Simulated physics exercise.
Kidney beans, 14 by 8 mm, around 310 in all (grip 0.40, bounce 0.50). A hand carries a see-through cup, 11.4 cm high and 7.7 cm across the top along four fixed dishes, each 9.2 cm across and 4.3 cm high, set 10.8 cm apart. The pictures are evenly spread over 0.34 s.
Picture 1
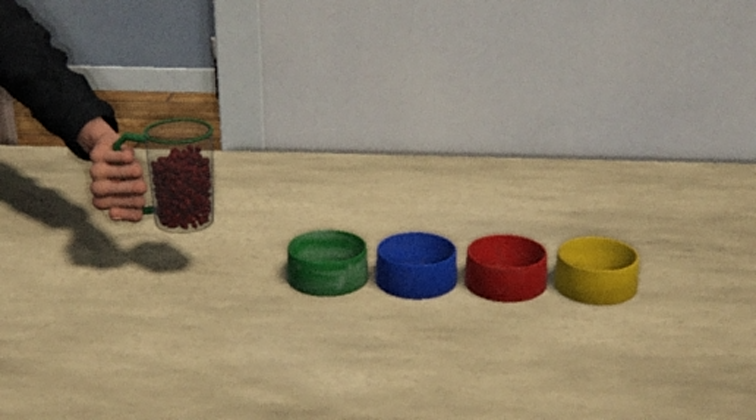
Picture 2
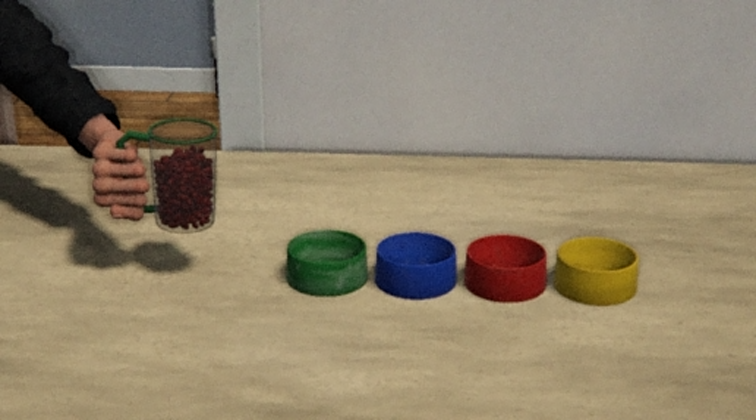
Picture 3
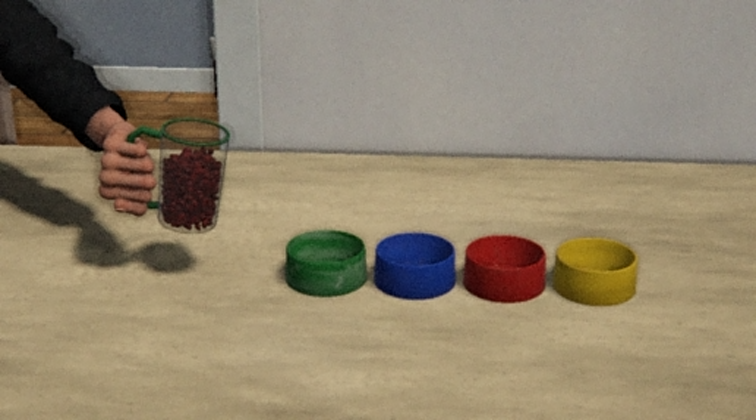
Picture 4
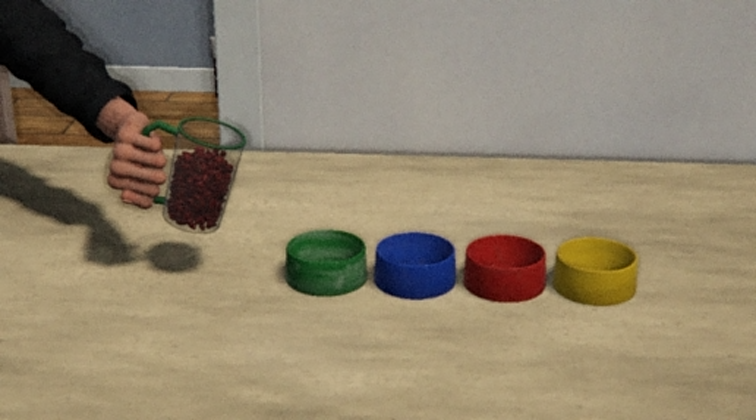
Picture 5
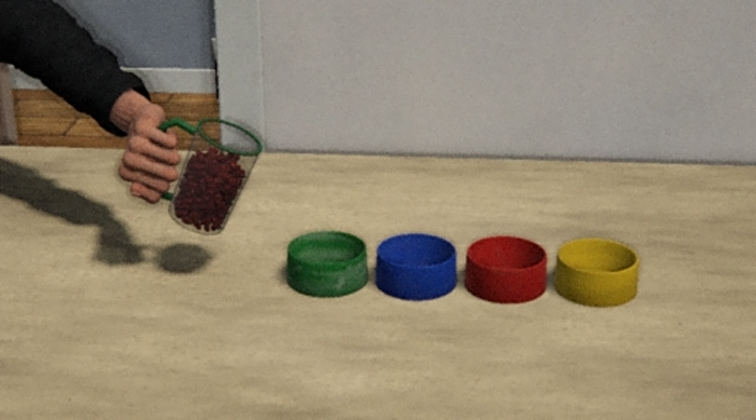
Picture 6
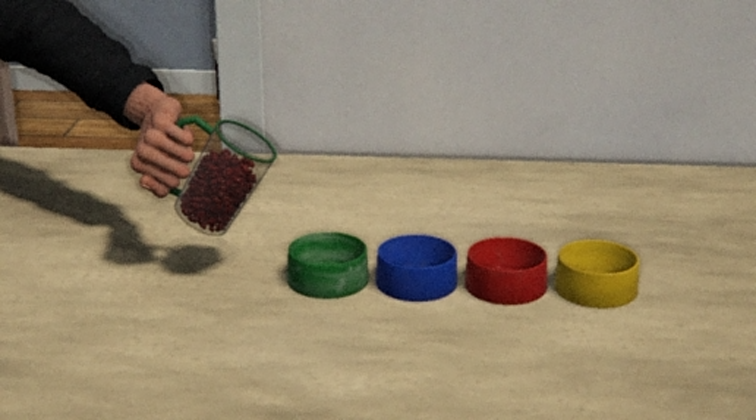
A hand moves a clear cup of dark red beans slightly right while tilting it rightward.
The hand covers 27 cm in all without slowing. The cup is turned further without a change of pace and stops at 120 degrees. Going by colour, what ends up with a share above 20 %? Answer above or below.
Red dish: Below; blue dish: Above; green dish: Below; yellow dish: Below; on the counter: Above.
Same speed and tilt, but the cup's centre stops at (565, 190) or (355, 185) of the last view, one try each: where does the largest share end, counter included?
Most goes to: Blue, then blue.
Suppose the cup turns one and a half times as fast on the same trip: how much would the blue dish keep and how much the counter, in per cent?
Blue 50, counter 20.
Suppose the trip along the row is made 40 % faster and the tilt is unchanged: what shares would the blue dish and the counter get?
Blue 10, counter 50.
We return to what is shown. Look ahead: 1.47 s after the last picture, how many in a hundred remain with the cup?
Roughly 0 per cent.
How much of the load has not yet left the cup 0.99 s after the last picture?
Some 35 per cent of the load.
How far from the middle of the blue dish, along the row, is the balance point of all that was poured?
Some 3 cm to the right.
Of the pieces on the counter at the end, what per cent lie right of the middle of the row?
Roughly 60 per cent.
Then, 0.59 s after the last picture, tilt 96 degrees; cup holds 100 %.
Then, 0.99 s after the last picture, tilt 120 degrees; cup holds 35 %, blue 60 %.
Then, 1.47 s after the last picture, tilt 120 degrees; cup holds 0 %, red 5 %, blue 70 %.
In the end, red 5 %, blue 70 %, green 0 %, yellow 0 %, counter 25 %.
